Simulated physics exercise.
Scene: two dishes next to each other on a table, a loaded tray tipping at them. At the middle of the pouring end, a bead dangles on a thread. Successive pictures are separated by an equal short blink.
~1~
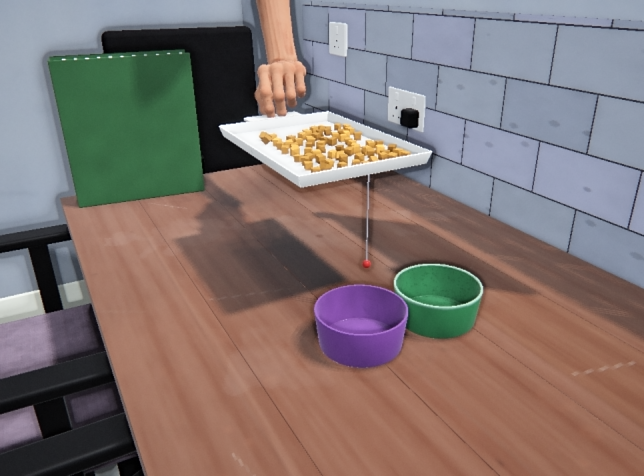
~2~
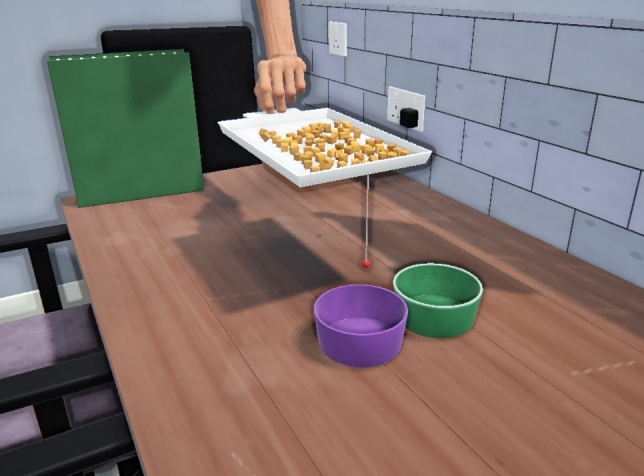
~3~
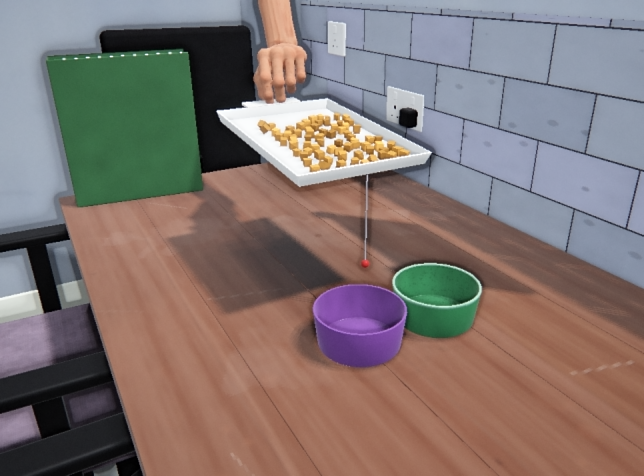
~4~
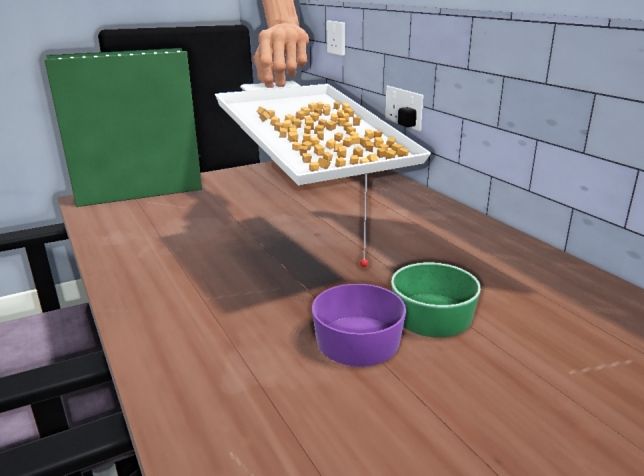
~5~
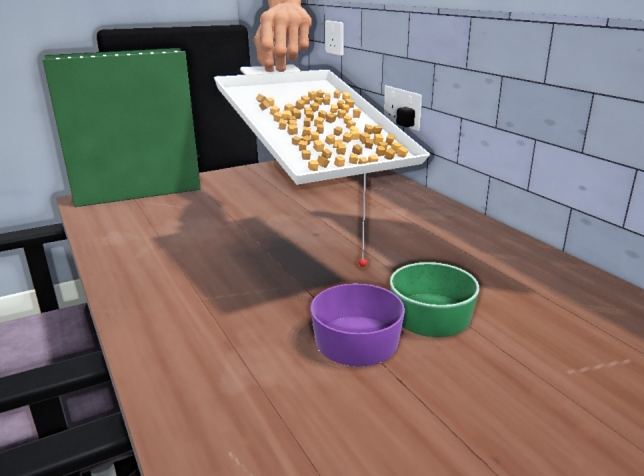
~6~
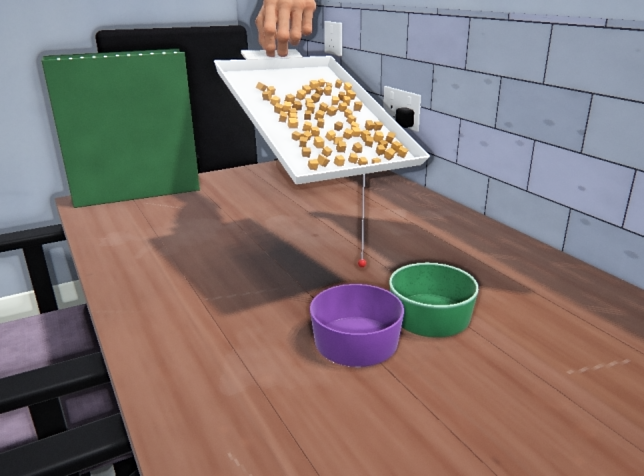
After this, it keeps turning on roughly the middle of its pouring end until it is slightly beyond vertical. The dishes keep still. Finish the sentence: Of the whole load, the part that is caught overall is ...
... more than half of it.
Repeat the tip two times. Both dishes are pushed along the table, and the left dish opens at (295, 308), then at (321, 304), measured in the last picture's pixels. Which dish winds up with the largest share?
Trial one goes to the right of the two, trial two to the right of the two.
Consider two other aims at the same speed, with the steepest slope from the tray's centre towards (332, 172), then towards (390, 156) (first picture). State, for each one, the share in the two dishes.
I'd say some 70 in a hundred at first, then 30 in a hundred.
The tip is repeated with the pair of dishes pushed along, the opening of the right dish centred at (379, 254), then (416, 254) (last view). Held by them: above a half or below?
For the earlier try a smaller portion is kept, for the later one a smaller portion.
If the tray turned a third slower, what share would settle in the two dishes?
Around 90 percent.
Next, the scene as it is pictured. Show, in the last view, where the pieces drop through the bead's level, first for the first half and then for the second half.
Points: About (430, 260), then about (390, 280).
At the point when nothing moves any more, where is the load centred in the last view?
Near (422, 319).
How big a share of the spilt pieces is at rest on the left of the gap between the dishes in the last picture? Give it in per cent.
20 %, near enough.
Shortly afterwards, tray tipped steeply; all but a few on the tray; only a few in the air.
Next, tray tipped past a quarter turn; the bulk on the tray; only a few in the left dish; only a few in the right dish; only a few outside both; near a quarter in the air.
Some moments later, tray tipped past a quarter turn; near a third in the left dish; near half in the right dish; near a quarter outside both.
In the end, tray tipped past a quarter turn; near a third in the left dish; near half in the right dish; near a quarter outside both.
